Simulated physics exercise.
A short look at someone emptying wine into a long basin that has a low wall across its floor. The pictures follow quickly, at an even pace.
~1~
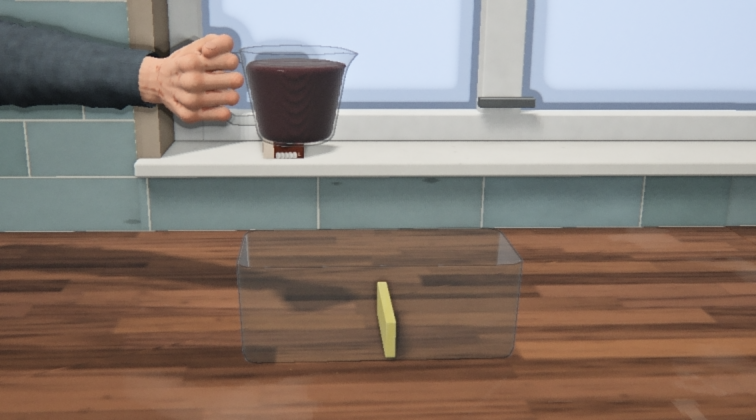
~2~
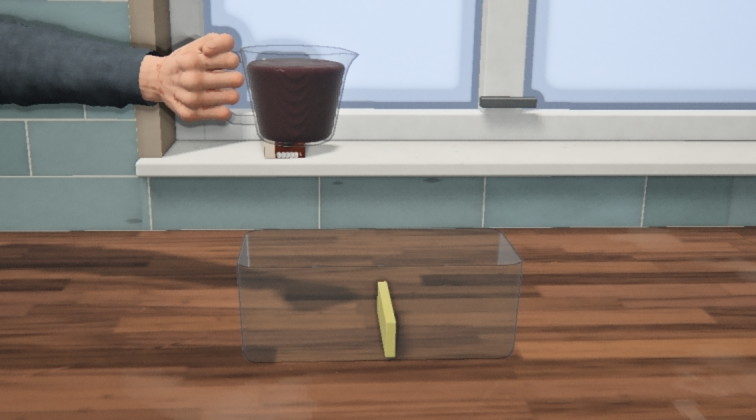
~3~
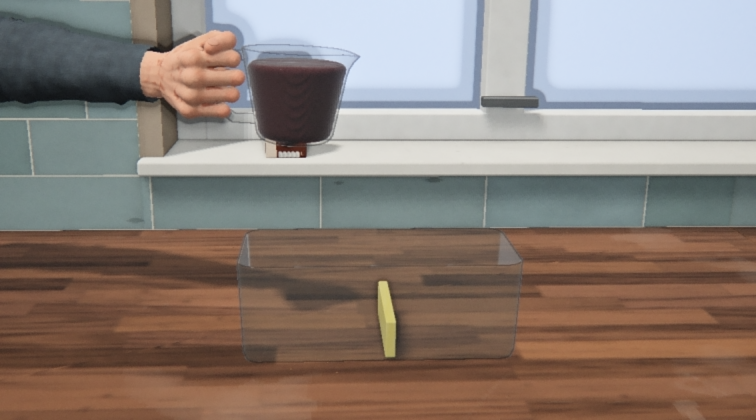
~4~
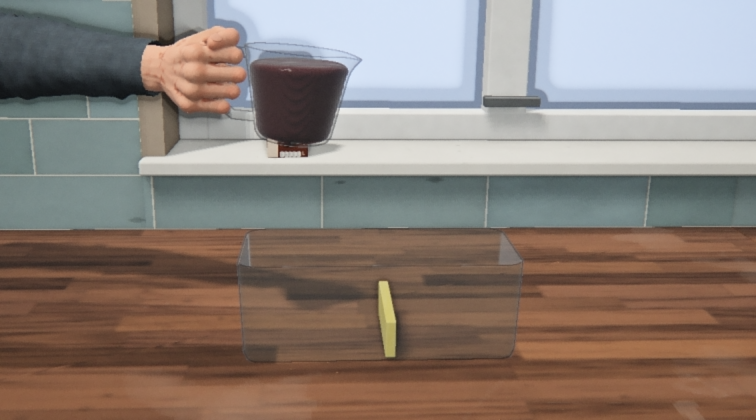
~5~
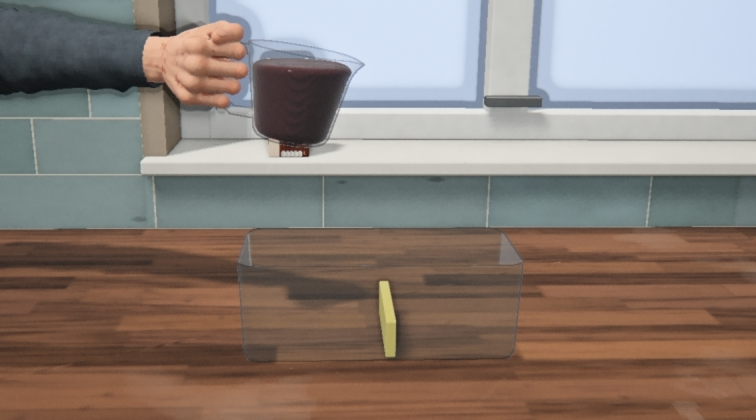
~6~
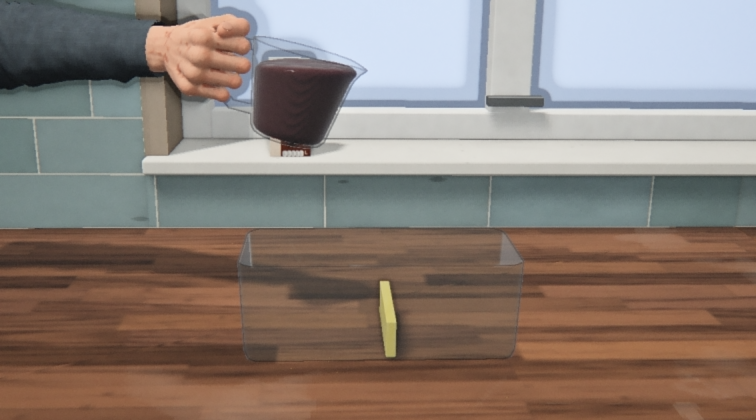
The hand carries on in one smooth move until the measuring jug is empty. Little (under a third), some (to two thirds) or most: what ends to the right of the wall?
The share right of the wall is more than two thirds.
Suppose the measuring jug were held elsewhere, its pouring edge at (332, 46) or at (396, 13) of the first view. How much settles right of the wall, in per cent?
The first gives 55 %, the second 85 %.
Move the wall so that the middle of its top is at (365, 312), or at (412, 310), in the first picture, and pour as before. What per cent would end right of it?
Roughly 85 per cent, and 50 per cent.
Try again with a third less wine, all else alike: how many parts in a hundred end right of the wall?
It comes to 70 per cent or so.
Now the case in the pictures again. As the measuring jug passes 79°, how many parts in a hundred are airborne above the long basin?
Near 35 %.
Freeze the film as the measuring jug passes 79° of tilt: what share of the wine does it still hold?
Some 55 per cent.
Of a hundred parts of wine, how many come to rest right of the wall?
It comes to 80 per cent or so.
A moment on, the measuring jug is tipped on its side and 55 per cent is still to pour, 0 is left of the wall and 12 right of it.
Next, the measuring jug is tipped right over and 3 per cent is still to pour, 10 is left of the wall and 75 right of it.
Then the measuring jug is tipped right over and 0 per cent is still to pour, 20 is left of the wall and 79 right of it.
Later the measuring jug is tipped right over and 0 per cent is still to pour, 20 is left of the wall and 79 right of it.
In the end 20 per cent lies left of the wall, 79 right of it and 1 outside.
